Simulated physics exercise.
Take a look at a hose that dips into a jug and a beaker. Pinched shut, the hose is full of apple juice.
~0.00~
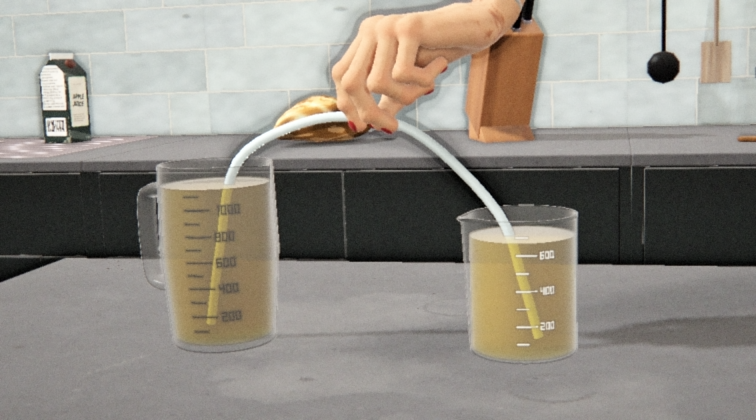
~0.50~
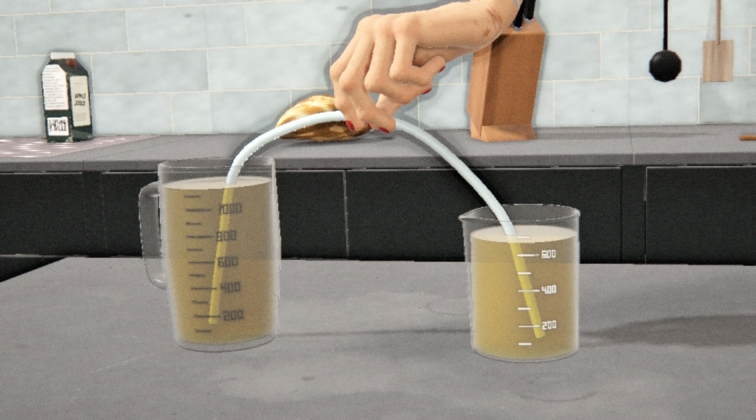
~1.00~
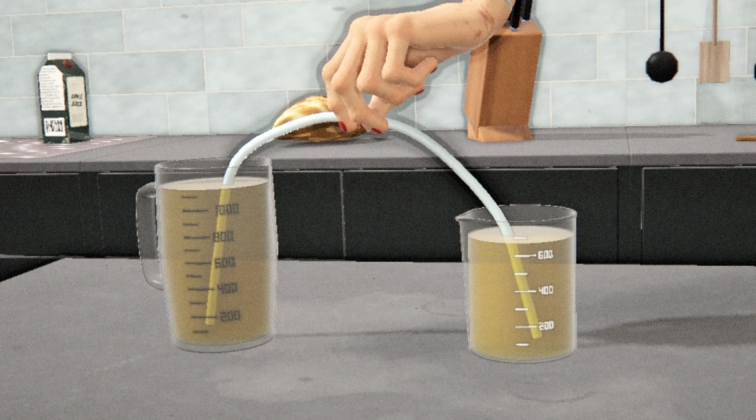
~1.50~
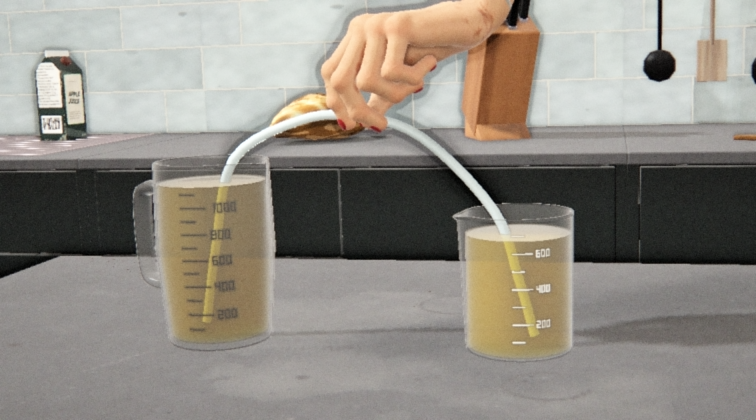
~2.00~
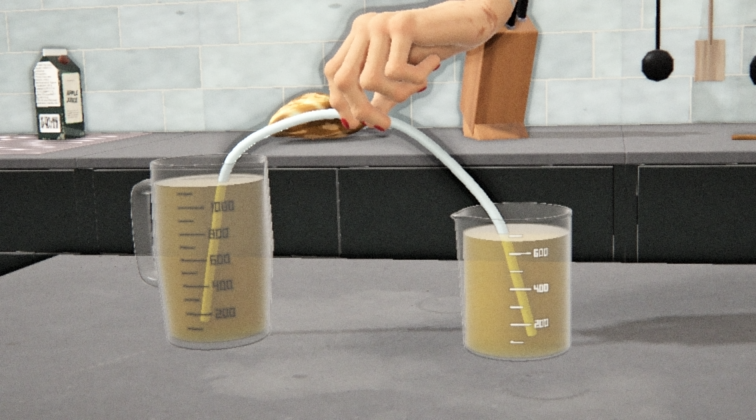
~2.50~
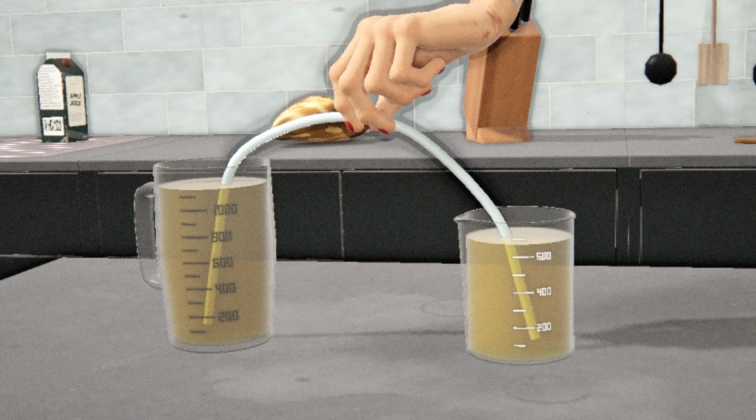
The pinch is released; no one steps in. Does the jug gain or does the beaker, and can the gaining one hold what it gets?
Apple juice goes: The right one gains. Receiving: It cannot hold it.
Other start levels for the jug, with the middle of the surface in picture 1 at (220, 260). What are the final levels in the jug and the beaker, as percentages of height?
50 % then 70 %, roughly.
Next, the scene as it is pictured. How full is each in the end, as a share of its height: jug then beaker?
Level readings: Around 70 per cent and around 100 per cent.
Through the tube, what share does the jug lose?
Result: Approximately 20 per cent.
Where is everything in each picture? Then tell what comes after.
The hose is pinched; jug (220, 248) nearly full, on the top itself; beaker (522, 280) about three quarters full, on the top itself, in the first picture.
Nothing flows; jug nearly full, surface at (218, 183); beaker about three quarters full, surface at (523, 234), in the second picture.
Fingers on the hose; jug (219, 248) nearly full; beaker (521, 279) about three quarters full, in the third picture.
Still shut; jug nearly full, surface at (212, 182); beaker about three quarters full, surface at (518, 233), in the fourth picture.
The hose is pinched; jug (214, 245) nearly full, on the top itself; beaker (516, 277) about three quarters full, on the top itself, in the fifth picture.
Nothing flows; jug nearly full, surface at (213, 184); beaker about three quarters full, surface at (519, 236), in the sixth picture.
After 8.0 s, the jug is about three quarters full; the beaker is nearly full.
After 20.0 s, the jug is about three quarters full; the beaker is full to the brim; some has gone over the lower rim.
After 45.0 s, the jug is about two thirds full; the beaker is full to the brim; some has gone over the lower rim; the two surfaces are level.
